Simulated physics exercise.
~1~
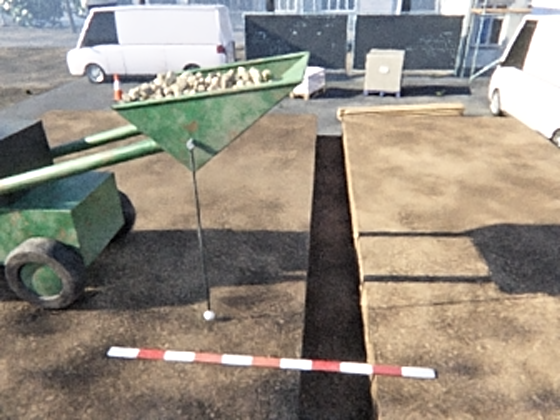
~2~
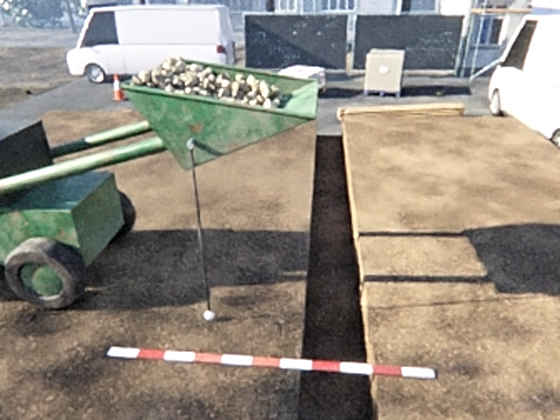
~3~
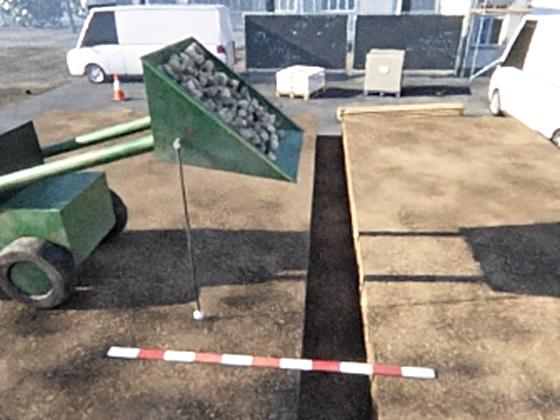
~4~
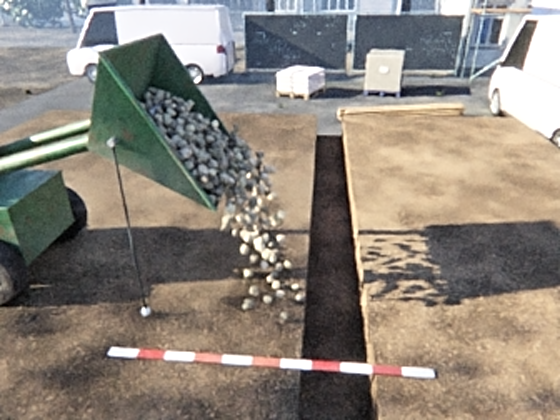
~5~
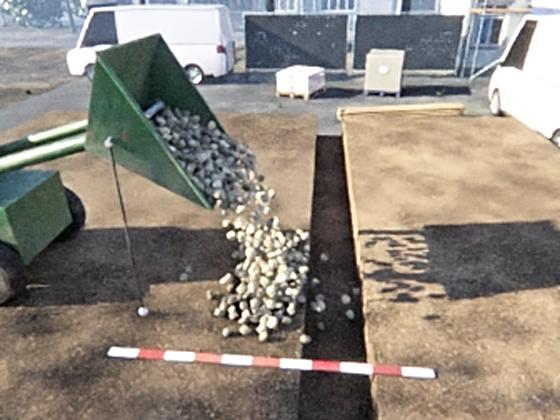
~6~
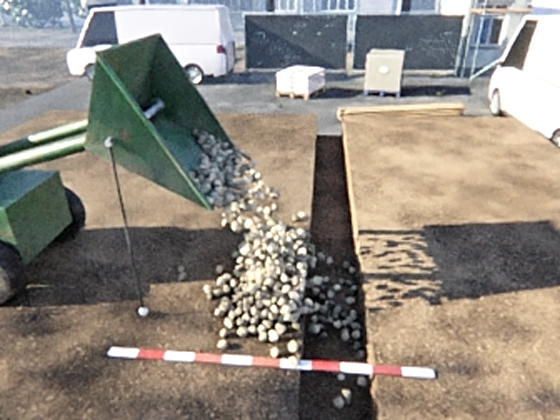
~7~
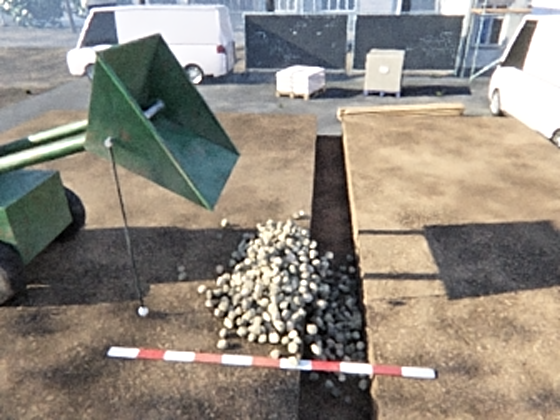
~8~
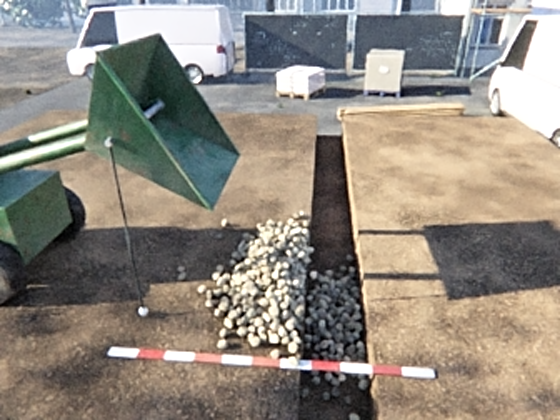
A green loader tilted its raised bucket full of grey stones, backed off to the left, and tipped them out near a dark trench, where most settled in a heap on the near side while the rest tumbled in, leaving the bucket empty.
